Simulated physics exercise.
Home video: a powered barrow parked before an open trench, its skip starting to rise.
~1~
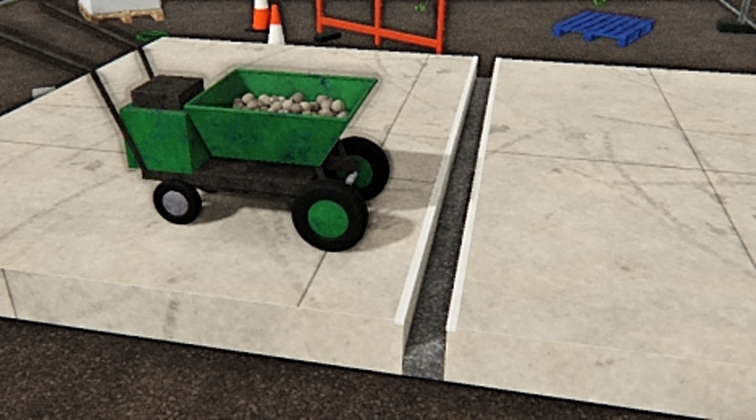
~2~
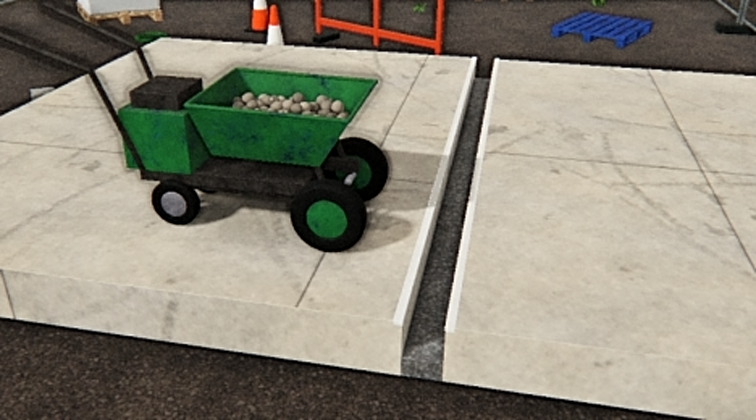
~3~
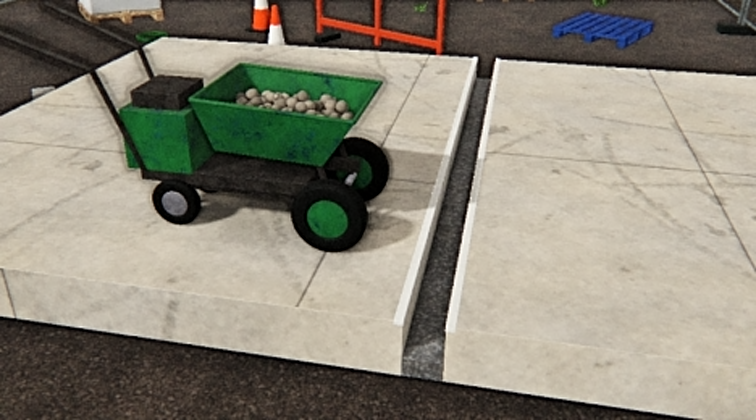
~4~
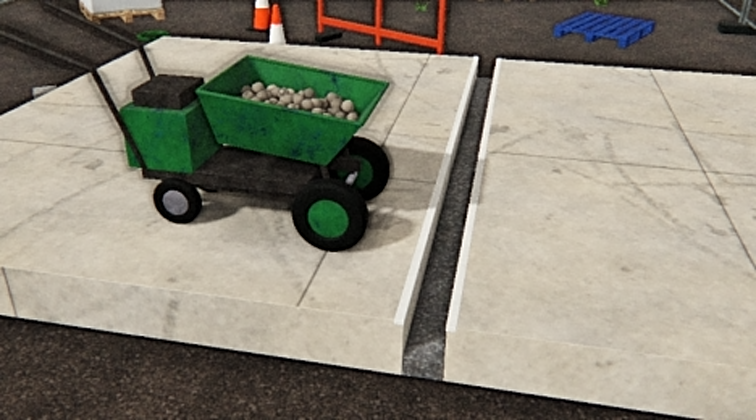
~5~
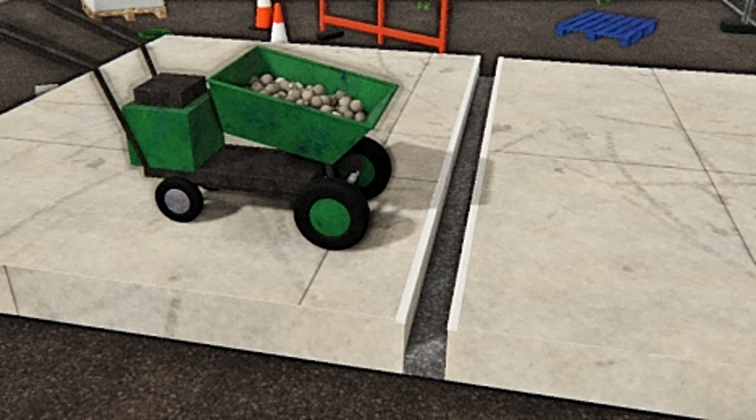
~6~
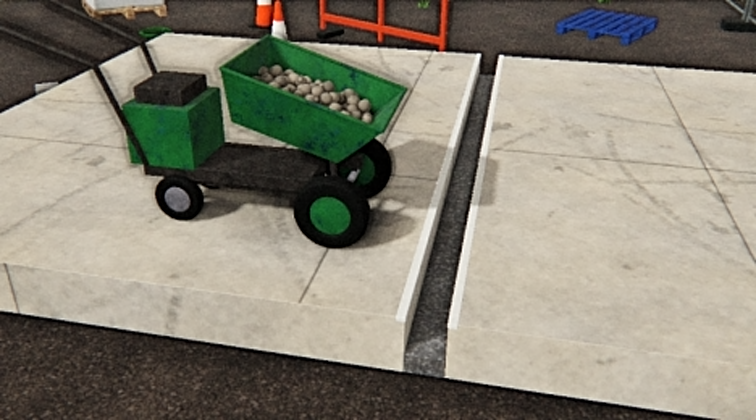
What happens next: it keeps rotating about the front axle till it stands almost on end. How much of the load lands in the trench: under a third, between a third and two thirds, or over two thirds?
Share: A third through two thirds.
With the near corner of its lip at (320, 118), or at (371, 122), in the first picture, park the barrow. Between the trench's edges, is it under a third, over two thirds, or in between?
Record - trial one: Above two thirds; trial two: Less than a third.
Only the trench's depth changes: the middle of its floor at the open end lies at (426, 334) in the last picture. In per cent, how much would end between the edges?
Around 40 per cent.
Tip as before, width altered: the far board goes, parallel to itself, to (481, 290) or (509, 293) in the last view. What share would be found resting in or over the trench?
Roughly 80 % first, 100 % second.
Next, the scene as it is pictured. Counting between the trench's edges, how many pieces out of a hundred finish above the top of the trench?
The answer is close to 5 per cent.
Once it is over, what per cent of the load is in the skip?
Close to 0 per cent, give or take.
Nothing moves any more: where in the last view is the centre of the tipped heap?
Close to (460, 235) in the last view.
Soon after the last picture, skip tipped steeply; all in the skip.
A little later, skip tipped right over; nearly all in the skip; a stray few in or heaped over the trench; a stray few beyond it; a stray few falling.
Later still, skip tipped right over; about a quarter in the skip; about a third in or heaped over the trench; about half beyond it.
By the end, skip tipped right over; about half in or heaped over the trench; about half beyond it.
